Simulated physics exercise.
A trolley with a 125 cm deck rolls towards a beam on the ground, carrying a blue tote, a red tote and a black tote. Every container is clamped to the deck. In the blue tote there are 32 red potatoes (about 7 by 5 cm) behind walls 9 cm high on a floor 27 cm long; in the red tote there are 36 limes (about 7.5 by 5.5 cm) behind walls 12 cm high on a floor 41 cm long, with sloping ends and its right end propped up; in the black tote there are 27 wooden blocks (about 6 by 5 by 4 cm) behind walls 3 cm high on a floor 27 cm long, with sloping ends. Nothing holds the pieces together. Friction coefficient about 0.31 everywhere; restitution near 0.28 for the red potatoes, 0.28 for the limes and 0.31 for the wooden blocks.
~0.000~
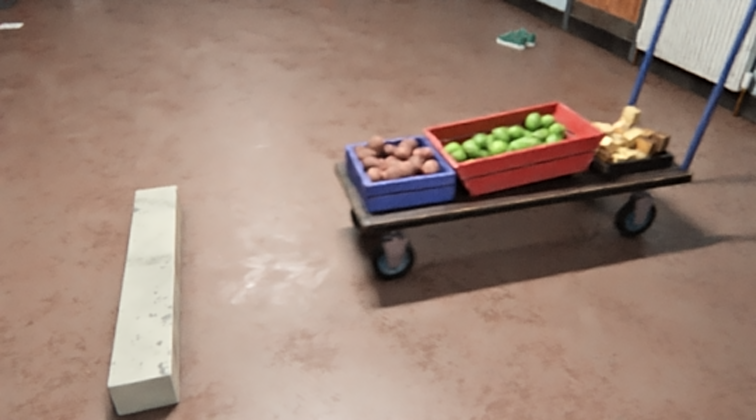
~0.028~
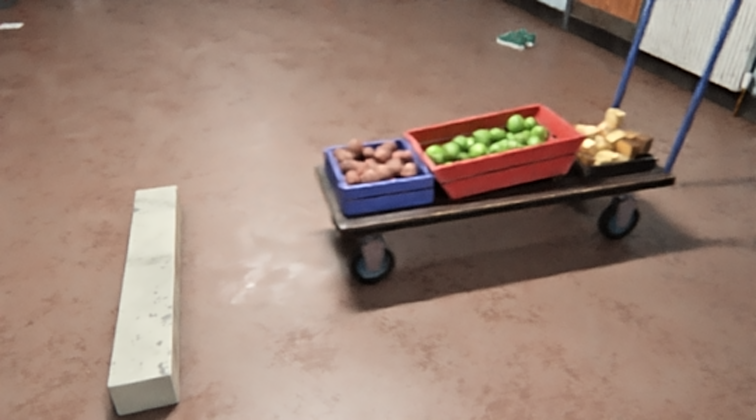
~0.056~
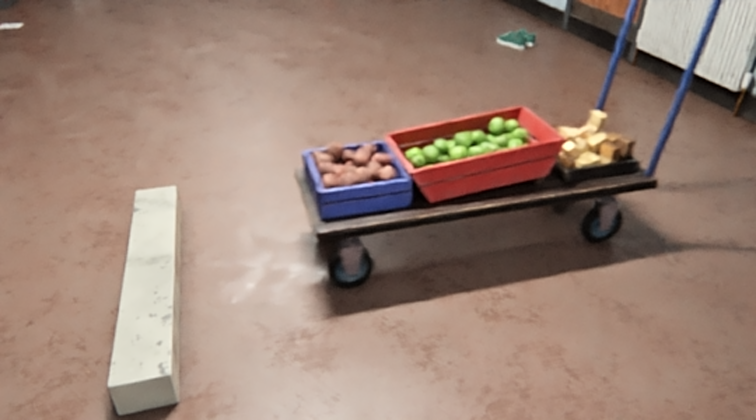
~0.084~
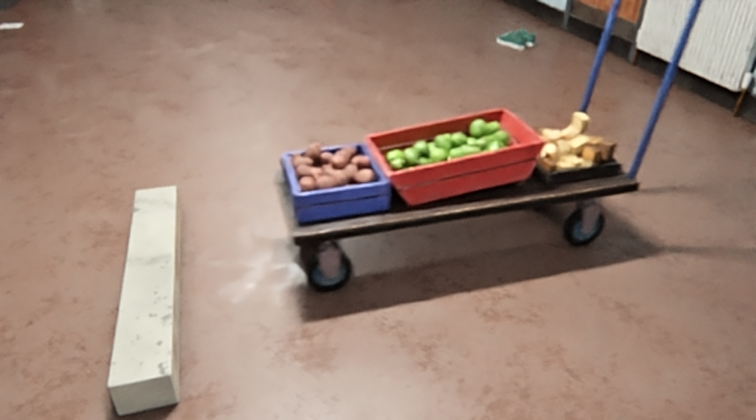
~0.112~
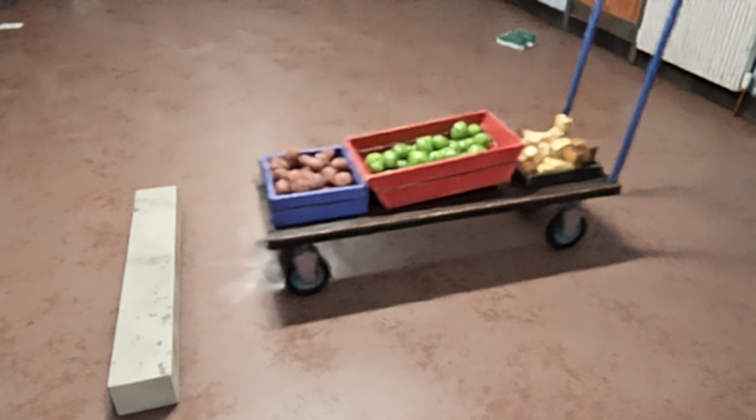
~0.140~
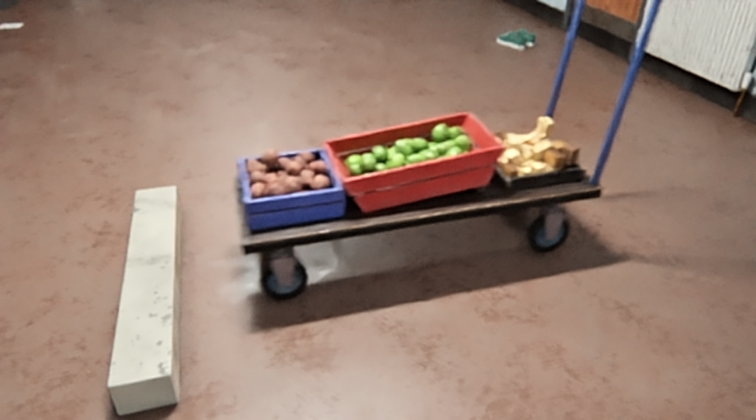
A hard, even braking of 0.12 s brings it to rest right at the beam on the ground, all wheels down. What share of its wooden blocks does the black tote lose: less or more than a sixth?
The black tote loses more than one in six of its wooden blocks.
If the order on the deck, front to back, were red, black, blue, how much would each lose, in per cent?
Then blue tote 10, red tote 10, black tote 30 per cent.
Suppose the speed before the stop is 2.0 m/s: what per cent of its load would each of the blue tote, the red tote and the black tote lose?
In that case blue tote 0, red tote 0, black tote 30 per cent.
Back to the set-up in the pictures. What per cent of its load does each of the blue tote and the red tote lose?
Lost: Blue tote 5, red tote 5 per cent.
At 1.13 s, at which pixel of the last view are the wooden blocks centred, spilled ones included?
Around (441, 168).
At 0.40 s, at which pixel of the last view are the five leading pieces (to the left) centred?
At about (169, 187).
After 0.18 s, it begins to slow.
After 0.28 s, 0 of 32 out of the blue tote, 0 of 36 out of the red tote and 1 of 27 out of the black tote.
After 0.40 s, 0 of 32 out of the blue tote, 0 of 36 out of the red tote and 5 of 27 out of the black tote.
After 0.63 s, 2 of 32 out of the blue tote, 1 of 36 out of the red tote and 6 of 27 out of the black tote.
Final count (at 1.13 s), 2 of 32 out of the blue tote, 1 of 36 out of the red tote and 7 of 27 out of the black tote. Asked share, 7 of 27, 26 per cent.
